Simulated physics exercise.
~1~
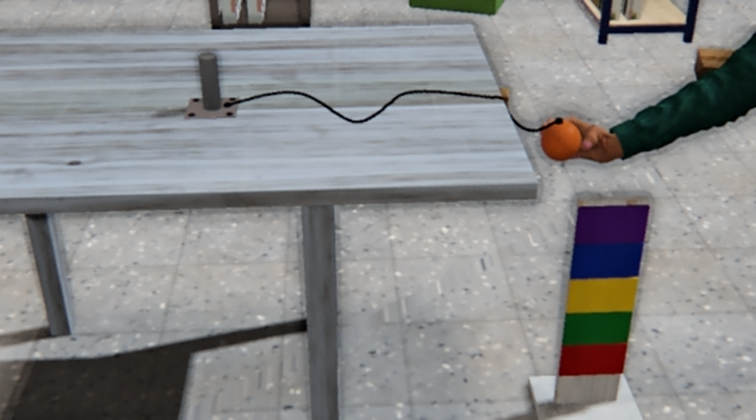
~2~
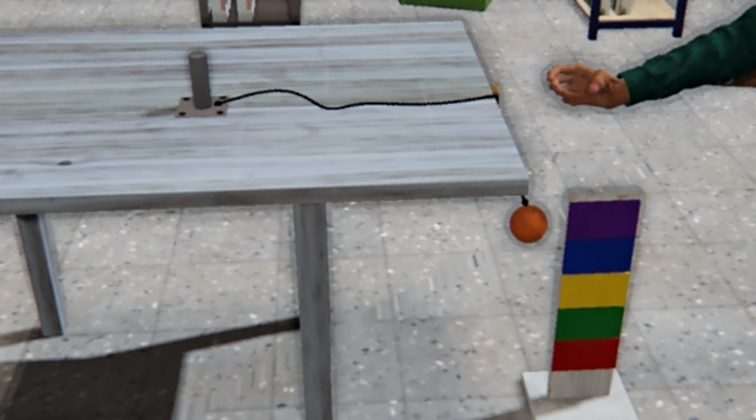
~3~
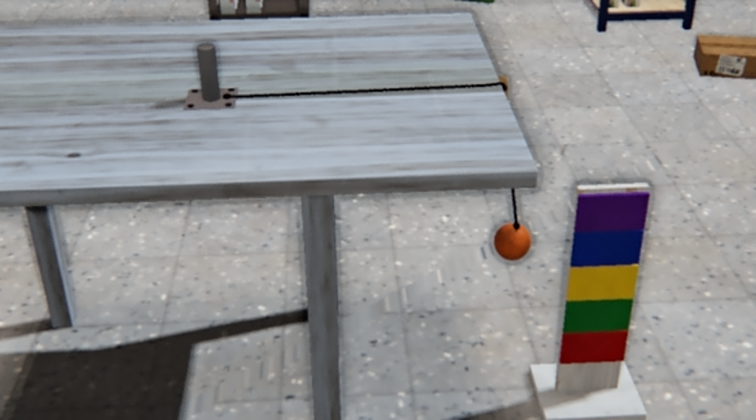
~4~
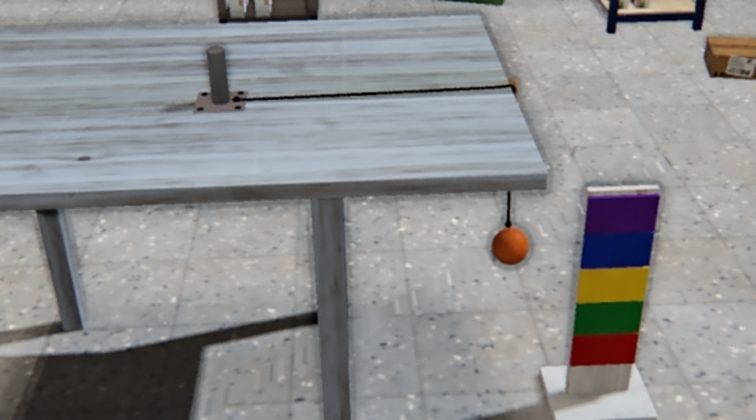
An orange ball on a slack dark cord was let go by a hand just past the table's edge, and it dropped a short way as the cord pulled straight, ending up hanging below the tabletop, level with the striped board's blue band.
